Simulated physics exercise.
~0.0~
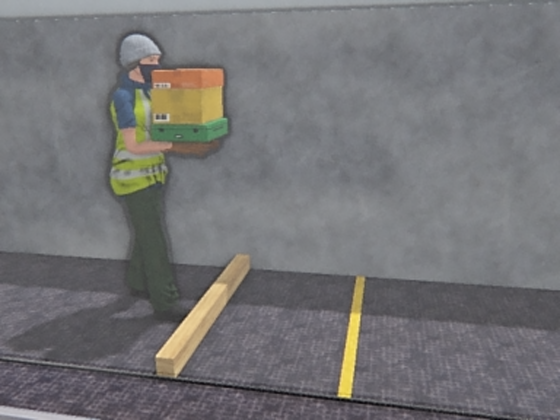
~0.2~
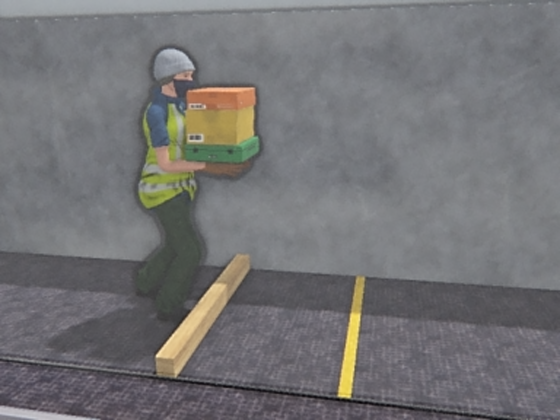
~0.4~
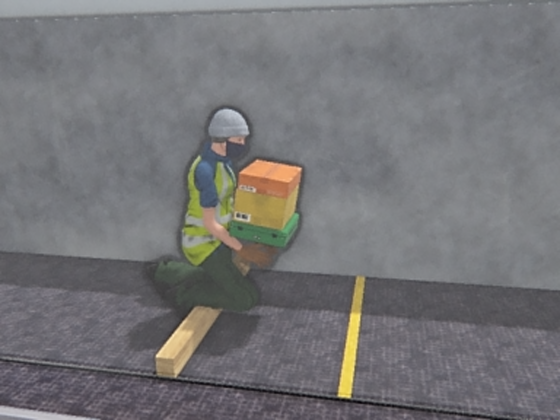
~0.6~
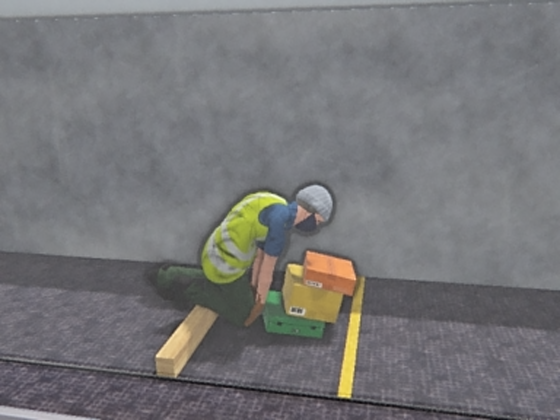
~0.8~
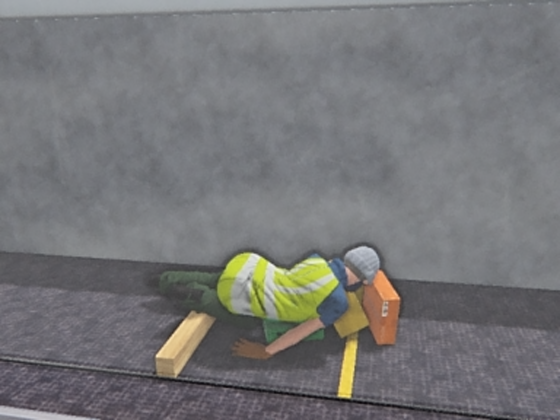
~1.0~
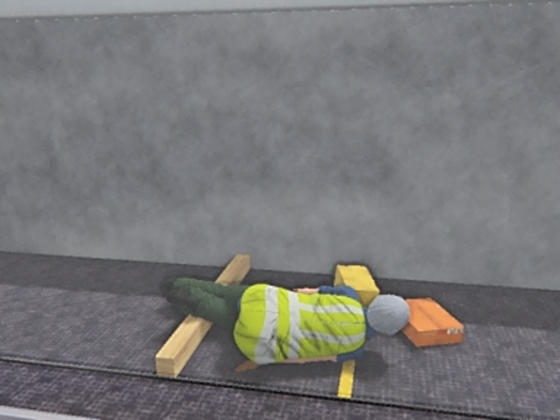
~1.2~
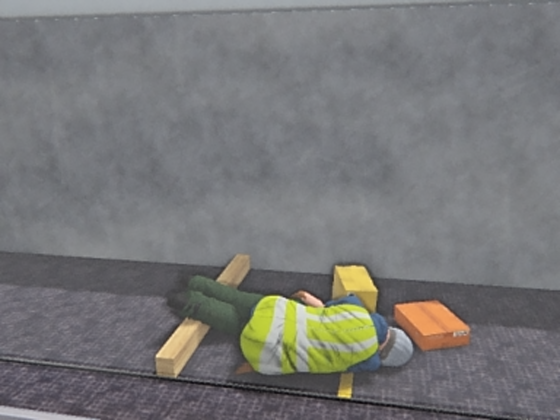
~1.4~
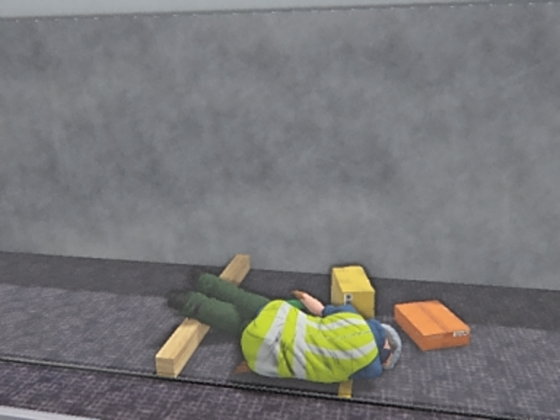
We see a person in a yellow vest carrying stacked boxes rightward, dropping to their knees at a low wooden beam and pitching forward as the boxes tumble. The person ends lying across the yellow line, head beyond it beside the orange box, legs over the beam.
